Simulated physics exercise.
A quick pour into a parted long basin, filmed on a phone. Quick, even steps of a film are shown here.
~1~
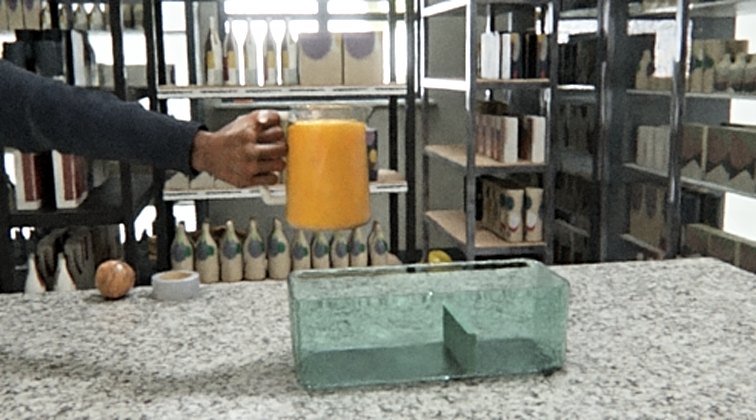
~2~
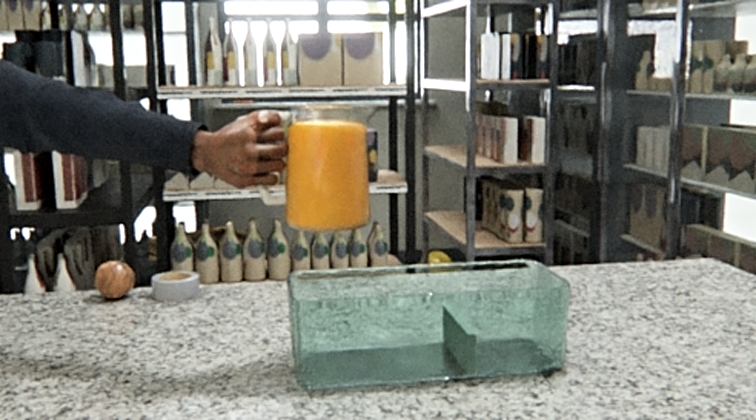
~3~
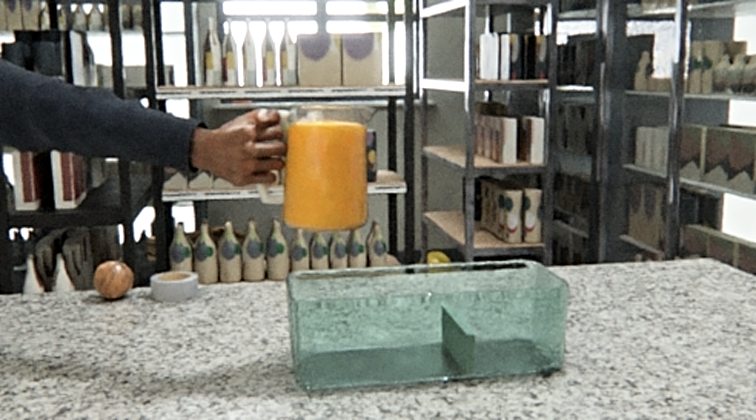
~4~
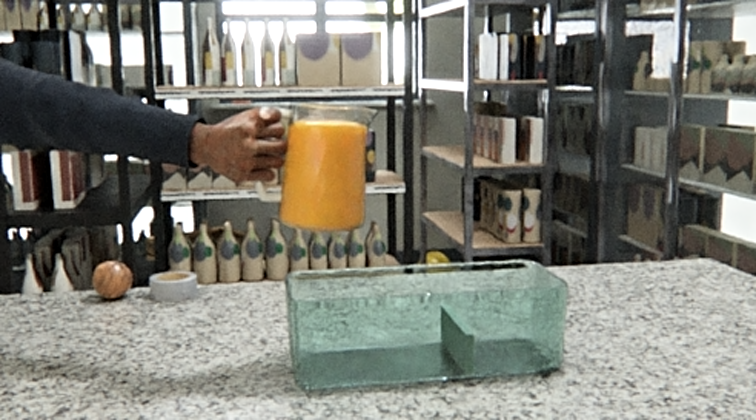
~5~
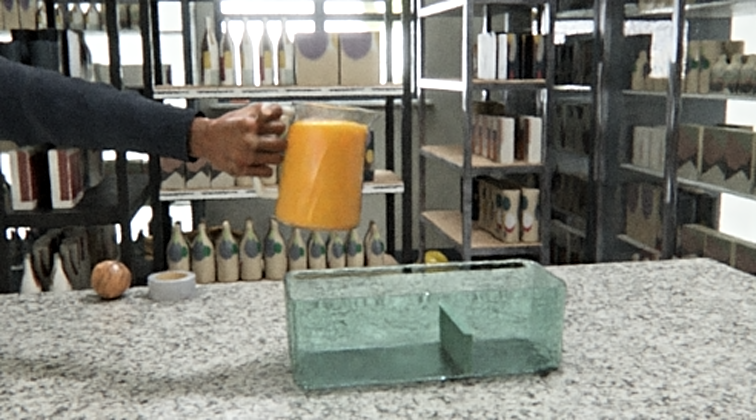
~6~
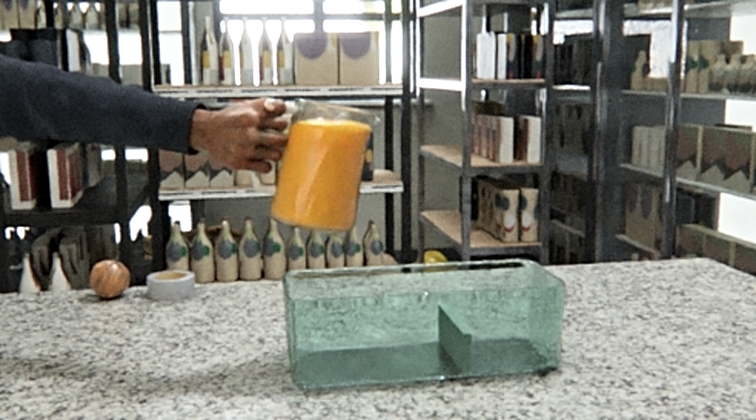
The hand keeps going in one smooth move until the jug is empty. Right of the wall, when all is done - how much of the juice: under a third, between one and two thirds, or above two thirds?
Lowest of three bands.
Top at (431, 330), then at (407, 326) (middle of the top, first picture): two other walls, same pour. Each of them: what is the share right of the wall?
In order, some 70 and 90 in a hundred.
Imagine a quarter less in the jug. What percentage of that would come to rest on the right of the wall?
Some 5 parts in a hundred, give or take.
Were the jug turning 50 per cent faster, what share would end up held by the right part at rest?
Roughly 10 in a hundred.
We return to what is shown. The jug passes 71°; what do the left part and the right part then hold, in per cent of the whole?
Left: Some 0 %. Right: Some 0 %.
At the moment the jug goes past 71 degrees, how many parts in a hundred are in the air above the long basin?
Roughly 10 percent.
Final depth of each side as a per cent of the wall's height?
It settles around 50 on the left side and around 20 on the right side.
A moment on, the jug is tipped part way and 87 per cent is still to pour, 2 is left of the wall and 0 right of it.
Next, the jug is tipped right over and 36 per cent is still to pour, 28 is left of the wall and 14 right of it.
Then the jug is tipped right over and 3 per cent is still to pour, 69 is left of the wall and 18 right of it.
Later the jug is tipped right over and 0 per cent is still to pour, 78 is left of the wall and 18 right of it.
In the end 78 per cent lies left of the wall, 18 right of it and 3 outside.
